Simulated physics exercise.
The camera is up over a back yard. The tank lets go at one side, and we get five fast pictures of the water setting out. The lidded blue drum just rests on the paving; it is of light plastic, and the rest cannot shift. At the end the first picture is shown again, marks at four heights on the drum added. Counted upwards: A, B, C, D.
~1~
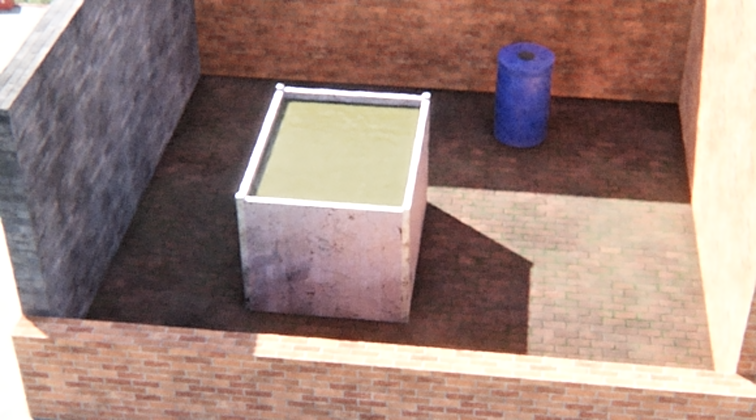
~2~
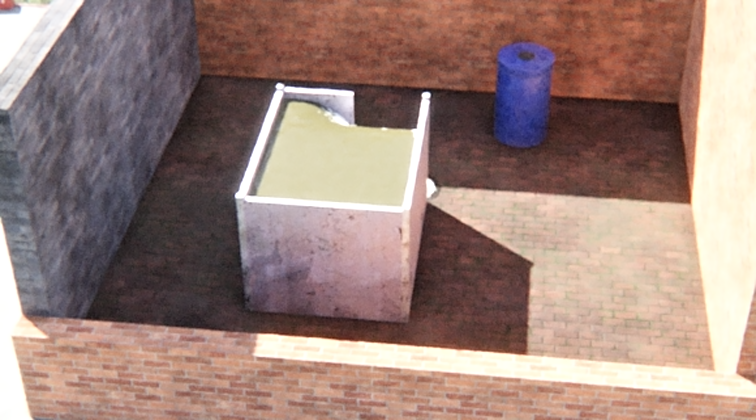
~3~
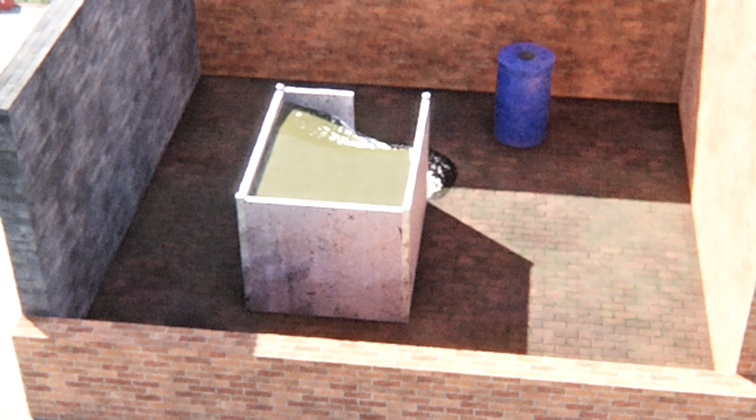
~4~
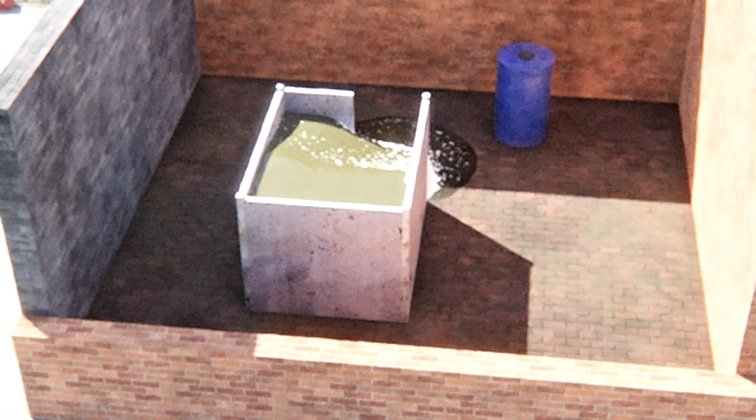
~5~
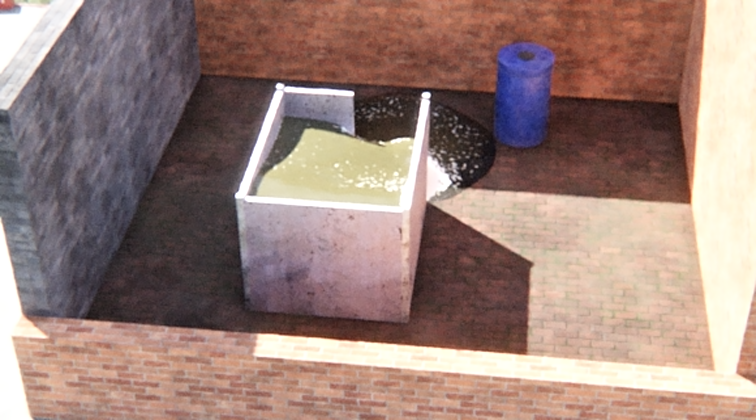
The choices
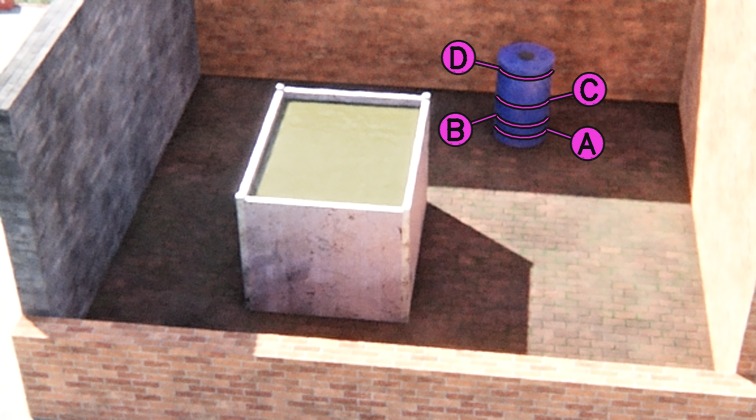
A pale, stained tank full of murky olive water stands in a brick-walled back yard, seen from above by a still camera. A blue drum stands behind it to the right, on dark paving partly lit by sun. Part of the tank's far side opens, and water pours out behind, spreading in a dark, glinting pool toward the right while the level inside sinks unevenly.
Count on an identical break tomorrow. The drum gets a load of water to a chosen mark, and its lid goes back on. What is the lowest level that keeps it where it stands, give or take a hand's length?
Line C just does it.
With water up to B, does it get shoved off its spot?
Yes.
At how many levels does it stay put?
Two of the four.
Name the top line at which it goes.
That would be B.
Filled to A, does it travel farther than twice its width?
Yes.
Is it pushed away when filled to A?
Yes, it does.
On the marked copy, A at (520, 137); B at (521, 126); C at (522, 107); D at (525, 78); from the bottom up A, B, C, D.
Choosing A, it is pushed about 5 times its own width away.
Choosing B, it is pushed about twice its own width away.
Choosing C, it does not move.
Choosing D, it does not move.
